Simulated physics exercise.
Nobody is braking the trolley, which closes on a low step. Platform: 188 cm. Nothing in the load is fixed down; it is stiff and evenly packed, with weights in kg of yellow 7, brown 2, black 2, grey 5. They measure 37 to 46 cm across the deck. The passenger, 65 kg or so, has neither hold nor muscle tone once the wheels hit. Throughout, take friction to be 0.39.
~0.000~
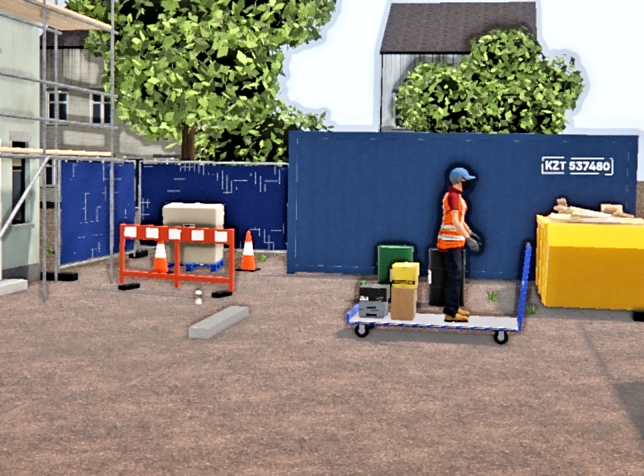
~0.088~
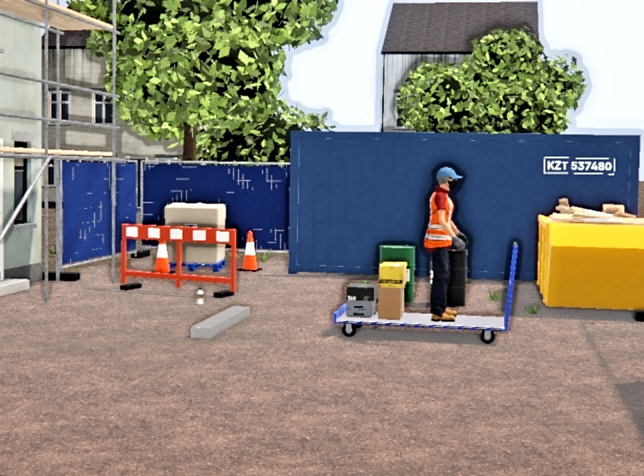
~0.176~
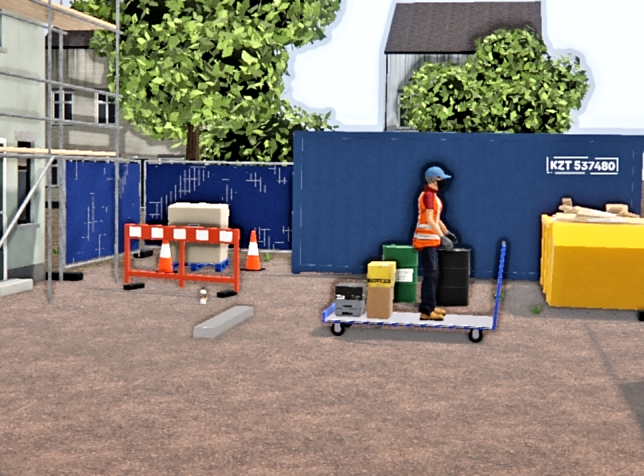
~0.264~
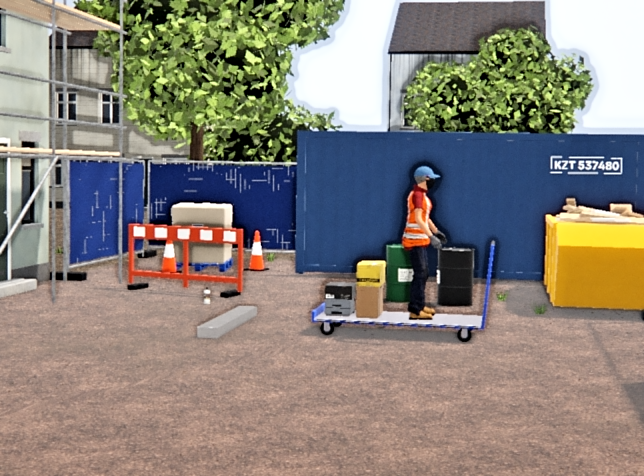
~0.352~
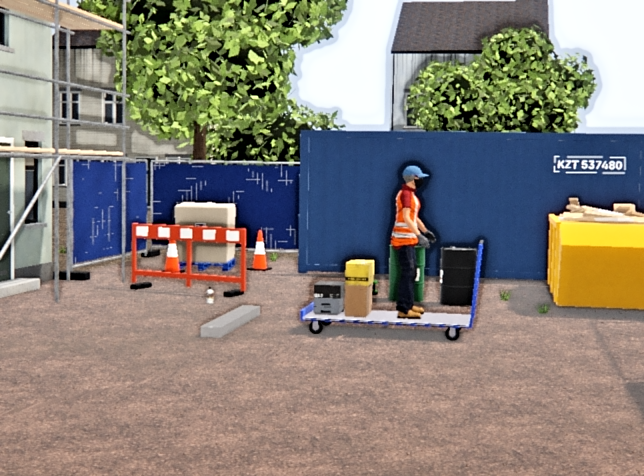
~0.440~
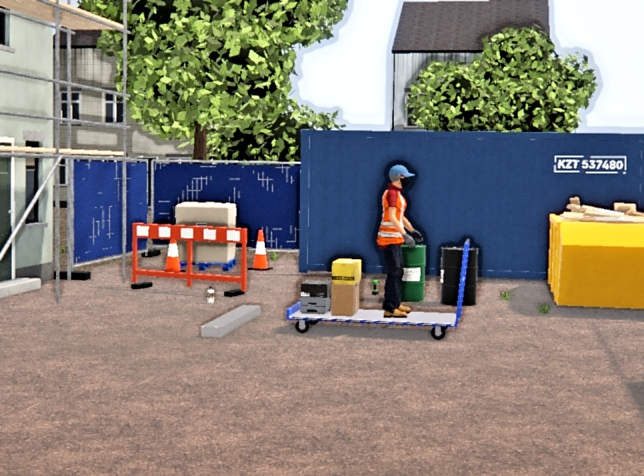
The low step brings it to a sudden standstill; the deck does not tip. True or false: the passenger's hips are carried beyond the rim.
True.
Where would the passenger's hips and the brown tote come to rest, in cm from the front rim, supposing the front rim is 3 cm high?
The hips would end 20 cm past the front rim, and the brown item 50 cm behind it.
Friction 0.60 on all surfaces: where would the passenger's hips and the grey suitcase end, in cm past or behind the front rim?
Both stay short of the rim, the hips by 10 cm and the grey one by 20 cm.
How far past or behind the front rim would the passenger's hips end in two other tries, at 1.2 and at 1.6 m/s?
Behind by 100 cm the first time, past by 0 cm the second.
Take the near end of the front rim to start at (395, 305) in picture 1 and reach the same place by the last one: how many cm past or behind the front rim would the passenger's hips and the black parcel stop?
So the hips come to rest 60 cm beyond the front rim, while the black item lands 150 cm beyond it.
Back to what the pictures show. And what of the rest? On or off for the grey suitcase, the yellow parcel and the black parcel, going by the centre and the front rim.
Finally grey still riding, yellow dropped, black dropped.
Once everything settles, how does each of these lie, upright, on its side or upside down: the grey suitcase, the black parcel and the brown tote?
At the end, grey is standing on its base, black is base up and brown is standing on its base.
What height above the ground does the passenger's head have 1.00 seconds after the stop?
80 cm above it.
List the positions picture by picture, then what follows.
The first frame shows hips (451, 241), brown tote (404, 302), rim corner (348, 321); 156 cm short of the stop.
The second frame shows hips (438, 240), brown tote (391, 301), rim corner (335, 320); 139 cm short of the stop.
The third frame shows hips (427, 240), brown tote (380, 301), rim corner (324, 319); 123 cm short of the stop.
The fourth frame shows hips (416, 239), brown tote (370, 300), rim corner (313, 318); 106 cm short of the stop.
The fifth frame shows hips (405, 238), brown tote (359, 299), rim corner (302, 317); 89 cm short of the stop.
The sixth frame shows hips (391, 237), brown tote (345, 298), rim corner (288, 316); 73 cm short of the stop. Speed about 1.9 m/s.
The wheels strike at 0.82 s.
After 1.37 s the passenger's hips are 11 cm behind the rim, near (245, 282) in the last picture's view.
After 1.82 s the passenger's hips are 6 cm past the rim, near (230, 286) in the last picture's view.
Final state at 3.4 s, past the rim, yellow parcel, black parcel and the passenger's hips; behind it, brown tote and grey suitcase.
